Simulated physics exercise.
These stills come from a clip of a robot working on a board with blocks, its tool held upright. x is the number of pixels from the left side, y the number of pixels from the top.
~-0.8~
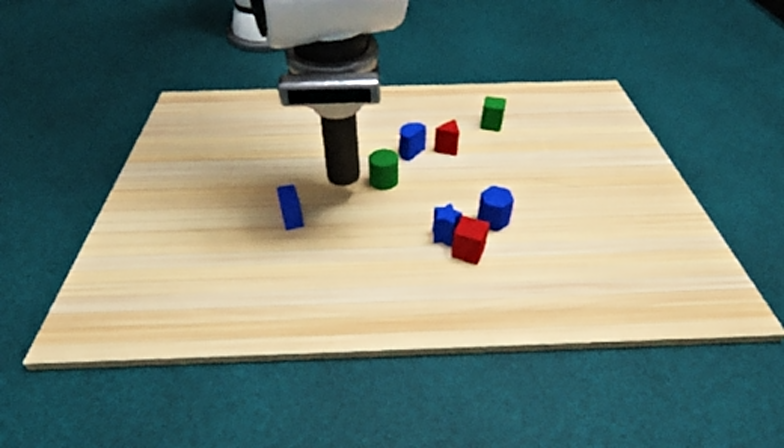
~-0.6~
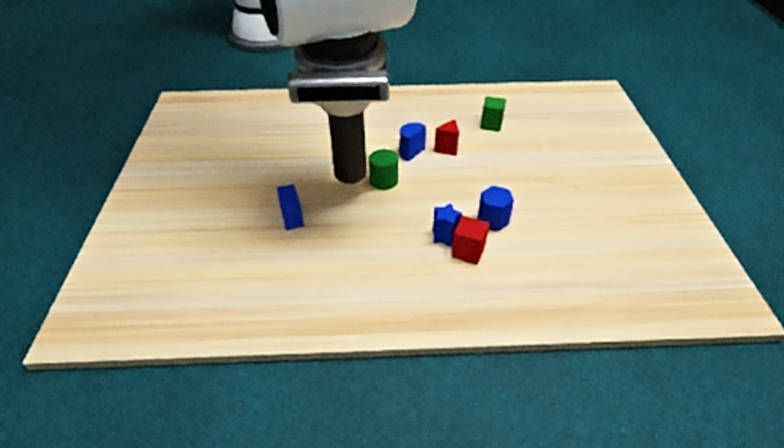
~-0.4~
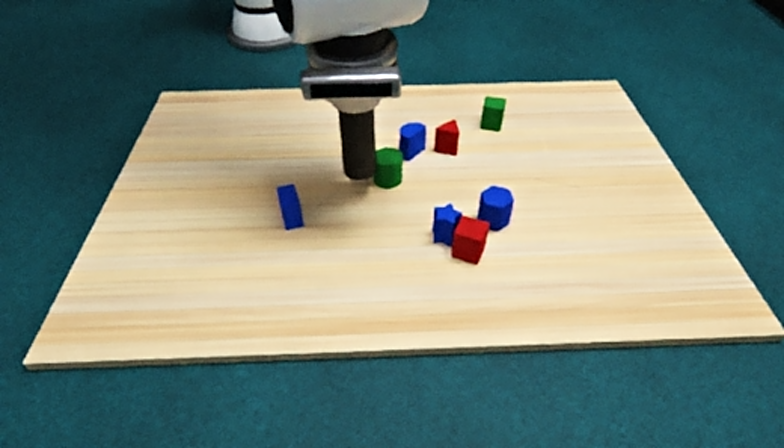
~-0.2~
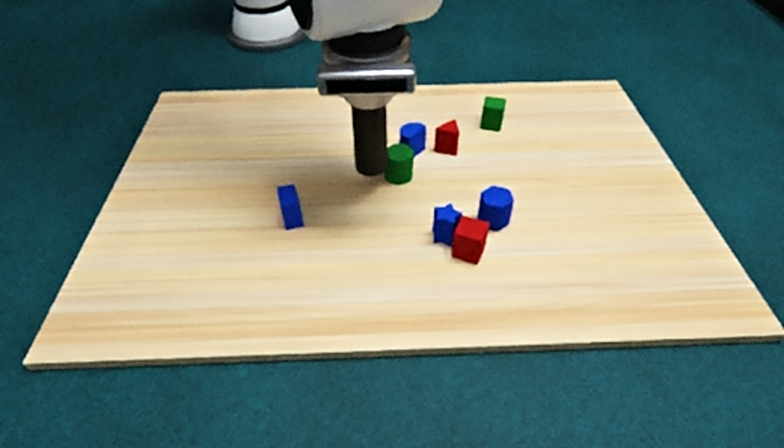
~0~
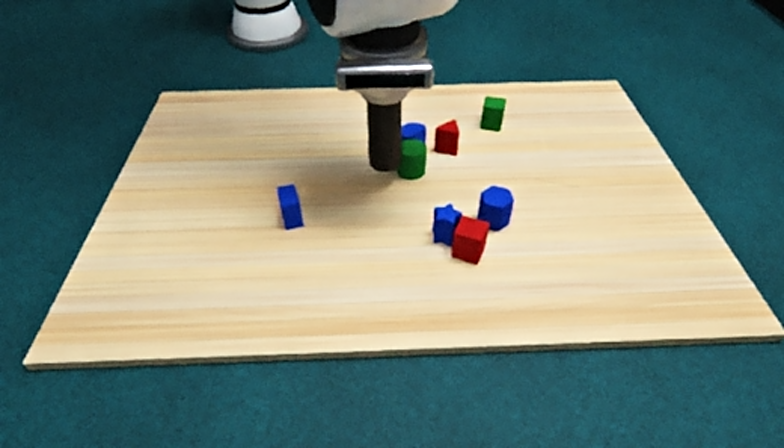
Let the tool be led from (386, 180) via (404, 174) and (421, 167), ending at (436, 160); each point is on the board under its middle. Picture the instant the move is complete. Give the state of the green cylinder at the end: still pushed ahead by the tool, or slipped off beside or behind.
It rides in front to the end.
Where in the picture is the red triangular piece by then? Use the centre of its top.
For the centre of its top, I'd go with (467, 115).
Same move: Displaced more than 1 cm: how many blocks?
Answer: Two blocks.
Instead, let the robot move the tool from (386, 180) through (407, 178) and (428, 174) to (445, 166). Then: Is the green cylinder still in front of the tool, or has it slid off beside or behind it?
Expect to find it ahead of the tool.
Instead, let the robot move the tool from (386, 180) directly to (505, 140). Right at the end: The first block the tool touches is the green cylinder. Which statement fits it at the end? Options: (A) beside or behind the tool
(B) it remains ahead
Answer: B.
On the path given first. Halfway along, tool (414, 153); green cylinder (440, 138).
At the end, tool (438, 142); blue half-round block still; green cylinder (463, 128); red triangular piece (467, 115), turned 15° anticlockwise.
